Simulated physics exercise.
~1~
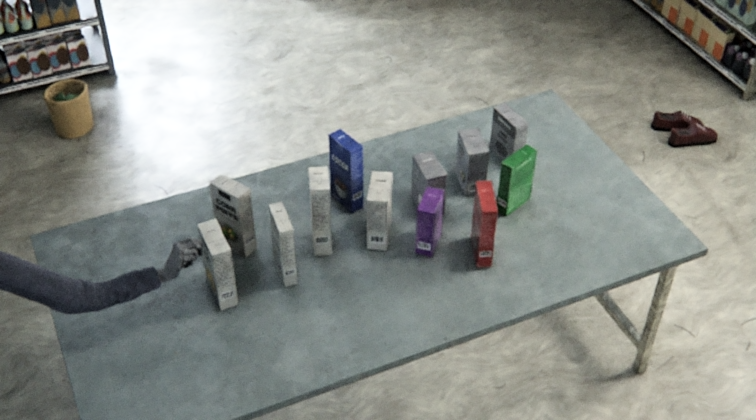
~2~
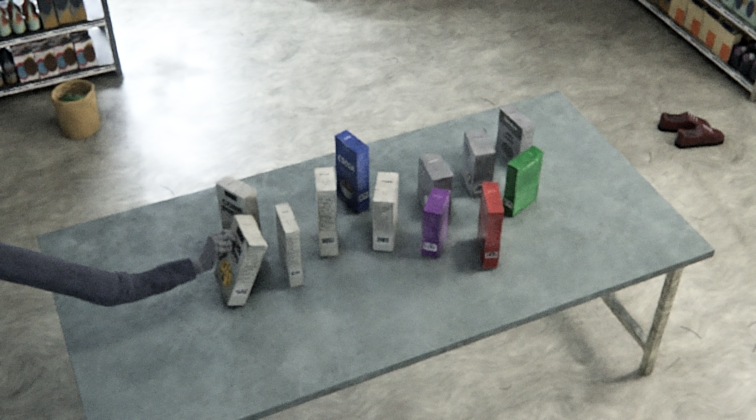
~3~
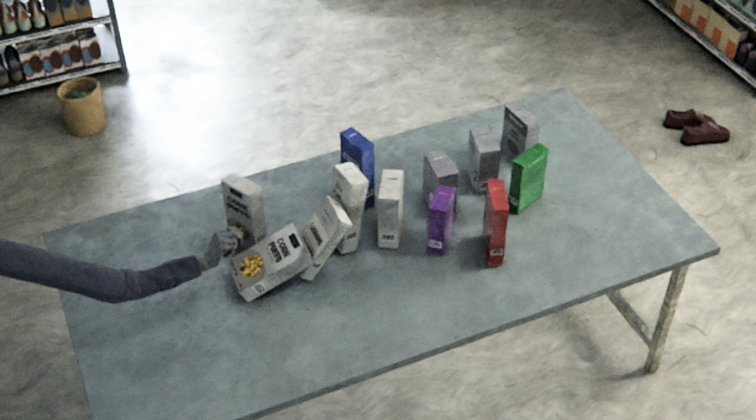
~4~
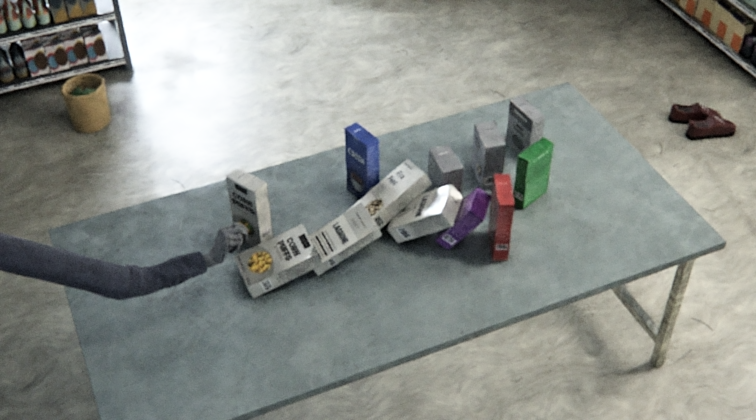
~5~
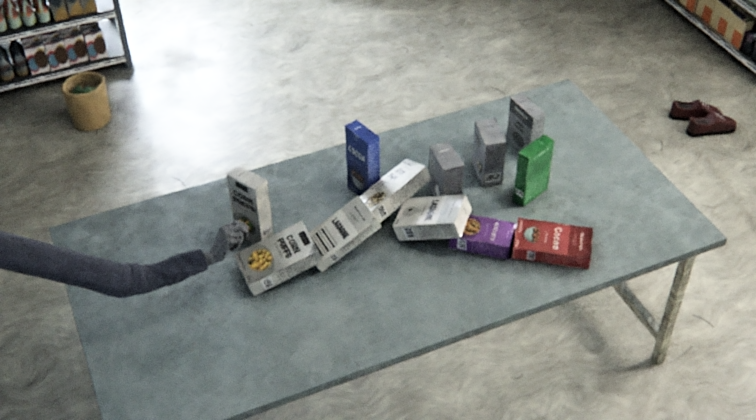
At the start, a dark-sleeved arm reaches in from the left toward the nearest of several upright cereal boxes scattered across a grey table, among them blue, purple, red and green ones. The hand pushes that pale box, and it tips to the right. It falls onto its side as the next pale box leans into another. Those two go down in a line, and a further white box tips against the purple one, which leans over. Finally the purple and red boxes lie toppled at the right, while the blue, green and several grey boxes still stand.
